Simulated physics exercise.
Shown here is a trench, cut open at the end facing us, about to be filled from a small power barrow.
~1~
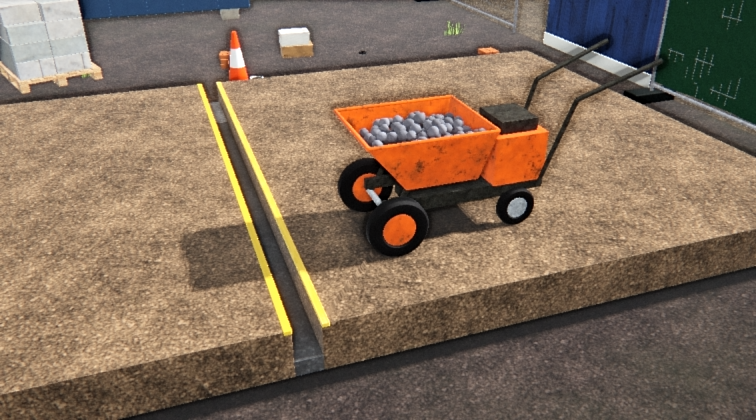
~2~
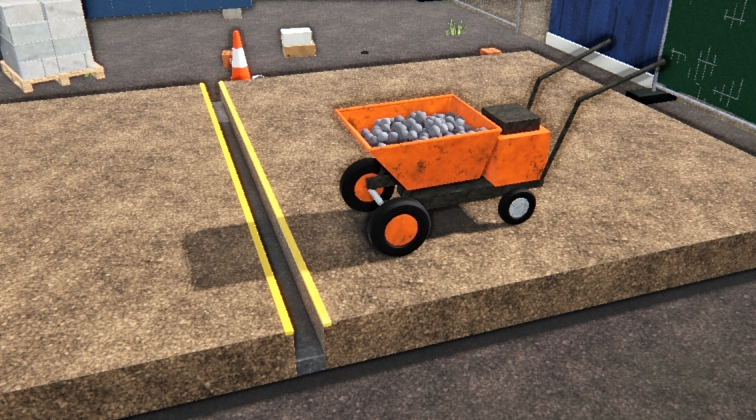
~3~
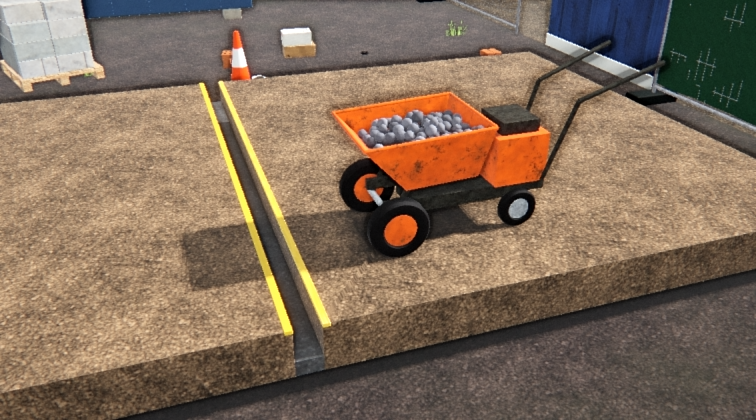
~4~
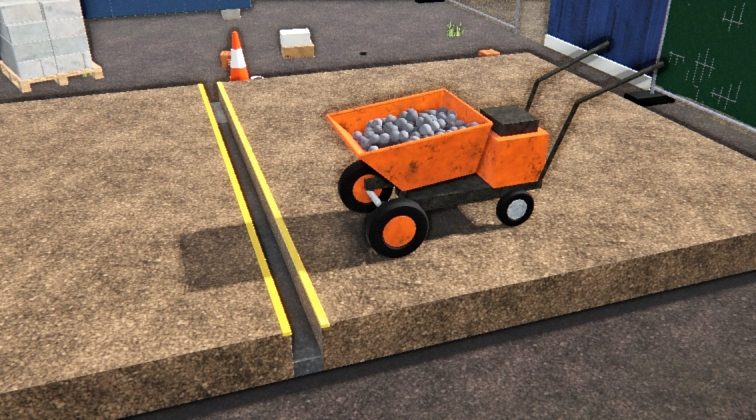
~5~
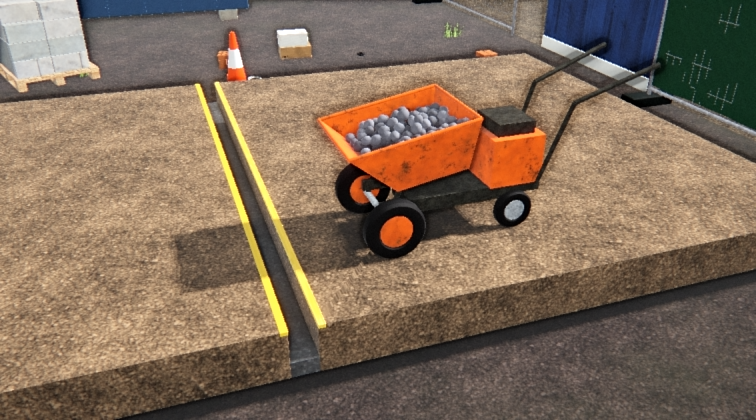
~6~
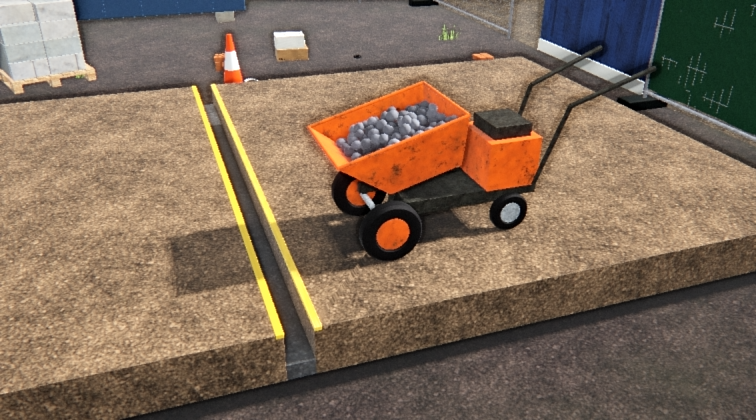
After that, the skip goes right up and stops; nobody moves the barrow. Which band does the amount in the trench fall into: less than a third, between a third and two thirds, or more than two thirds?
The trench gets no less than a third and no more than two thirds.
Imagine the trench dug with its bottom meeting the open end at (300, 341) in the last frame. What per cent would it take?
The share would be roughly 30 per cent.
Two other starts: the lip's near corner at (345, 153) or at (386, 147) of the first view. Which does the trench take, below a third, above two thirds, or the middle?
For the first case, under a third; for the second case, the middle third.
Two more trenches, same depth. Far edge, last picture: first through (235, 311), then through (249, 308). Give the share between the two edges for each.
Result, try 1: 90 in a hundred; try 2: 80 in a hundred.
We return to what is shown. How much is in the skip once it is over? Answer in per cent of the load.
Estimate: 20 %, roughly.
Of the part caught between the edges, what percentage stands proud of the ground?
I'd put it near 20 per cent.
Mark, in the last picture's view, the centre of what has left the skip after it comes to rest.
Roughly at pixel (261, 254).
Just after the last frame, skip tipped steeply; every one in the skip.
A moment on, skip tipped right over; roughly two thirds in the skip; just a few short of the trench; roughly a quarter in or heaped over the trench; about a tenth beyond it; just a few falling.
Further on, skip tipped right over; roughly a quarter in the skip; just a few short of the trench; roughly half in or heaped over the trench; roughly a third beyond it.
When it is over, skip tipped right over; roughly a quarter in the skip; just a few short of the trench; roughly half in or heaped over the trench; roughly a third beyond it.
